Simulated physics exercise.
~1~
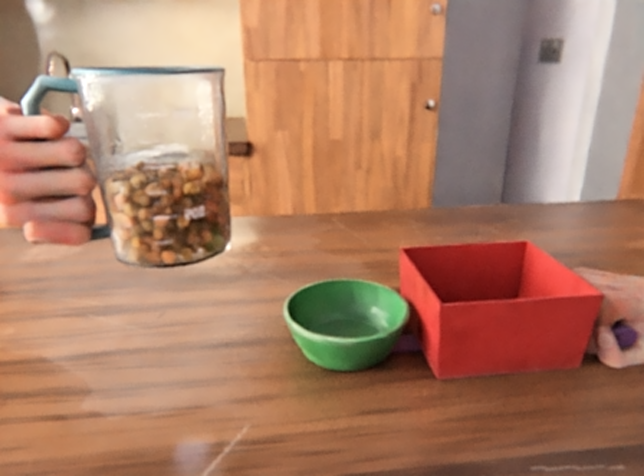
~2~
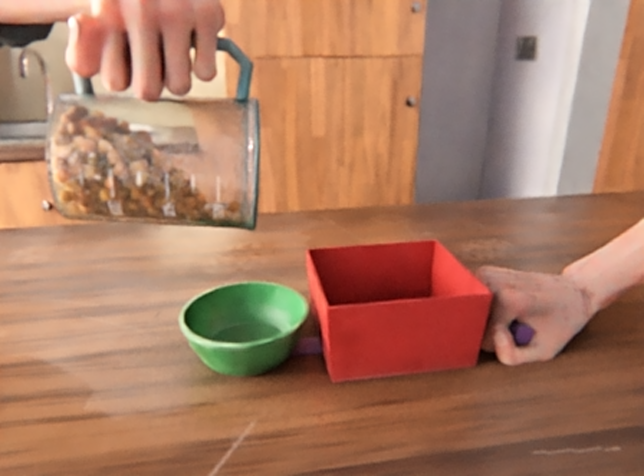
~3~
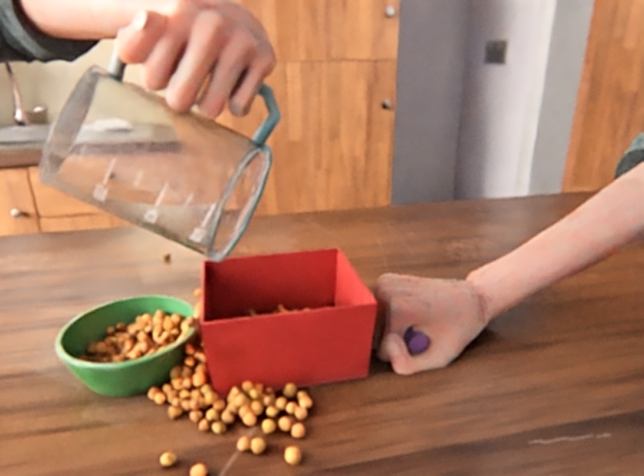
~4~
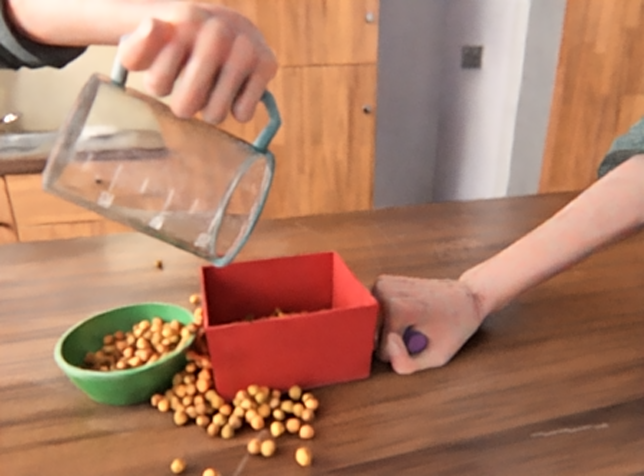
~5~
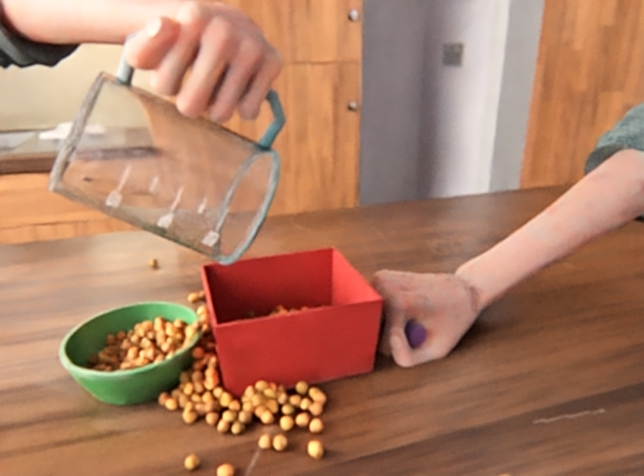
On a wooden kitchen table, a hand tipping roasted chickpeas from a jug into a green bowl and red tin, many spilling outside.
